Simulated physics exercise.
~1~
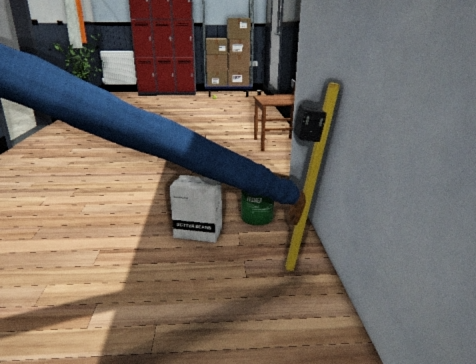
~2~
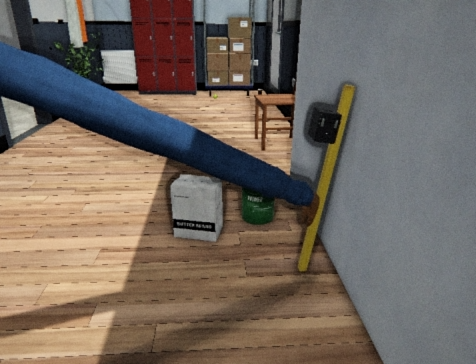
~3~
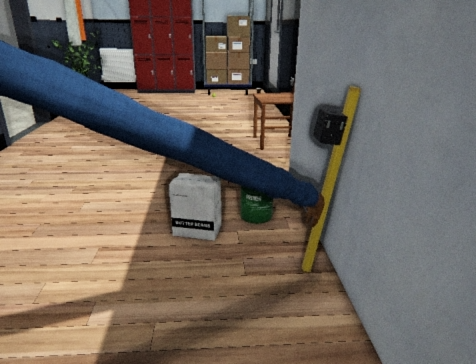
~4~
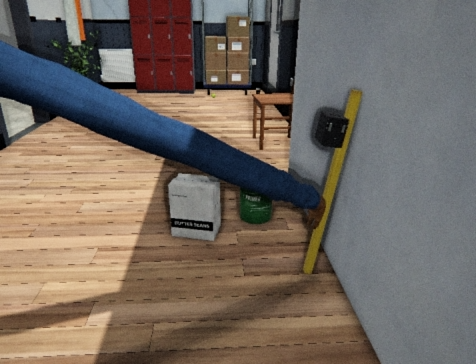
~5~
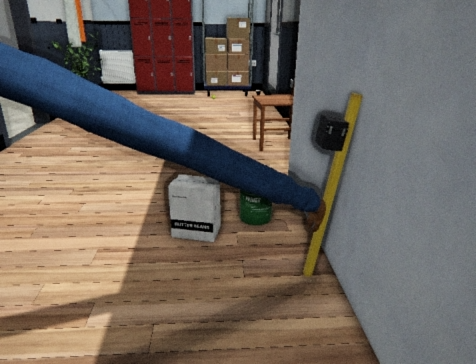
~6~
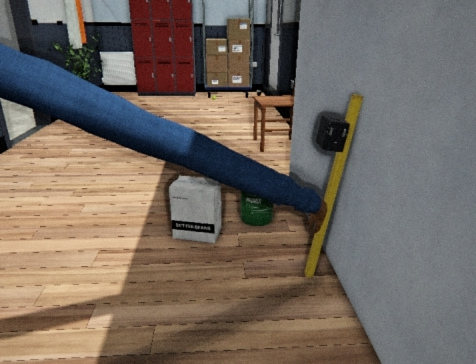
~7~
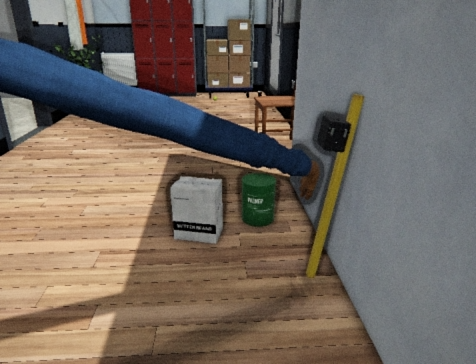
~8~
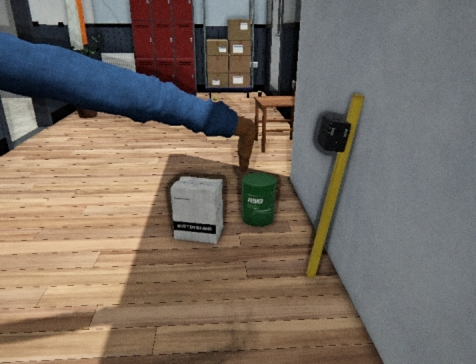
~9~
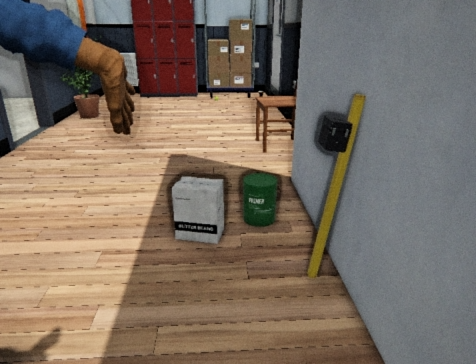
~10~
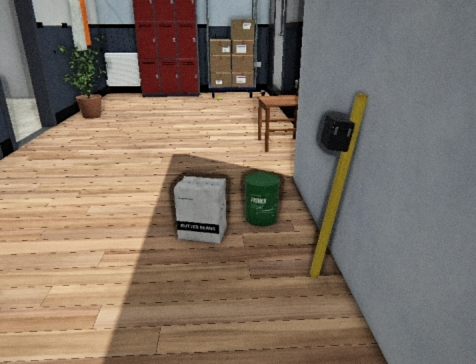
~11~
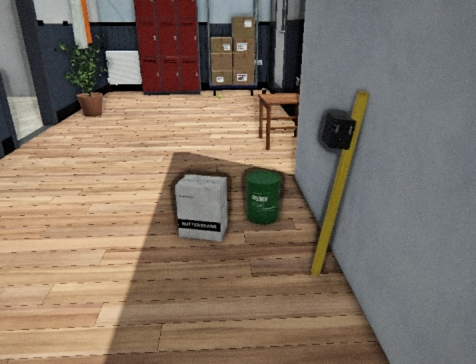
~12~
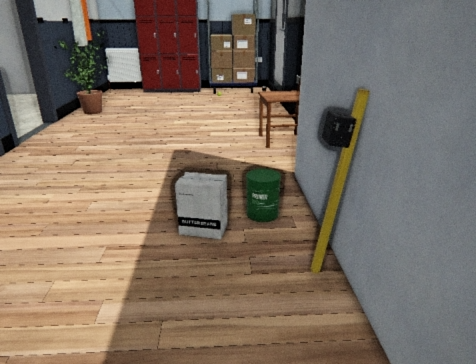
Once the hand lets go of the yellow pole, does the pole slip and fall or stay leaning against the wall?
The yellow pole stays leaning against the wall. It holds its place after the hand has drawn away.
A yellow pole is held by a gloved hand against a grey wall on the right of a sunlit room with a wooden floor, seen from a slightly swaying, raised viewpoint. A white box and a green pail stand on the floor to its left, with red lockers and stacked cartons at the back. The blue-sleeved arm shifts the pole a little to the right, so that it leans on the wall beside a small black box. The hand then lets go and draws back out of view to the left. The pole stays leaning, and the box and pail remain in place.
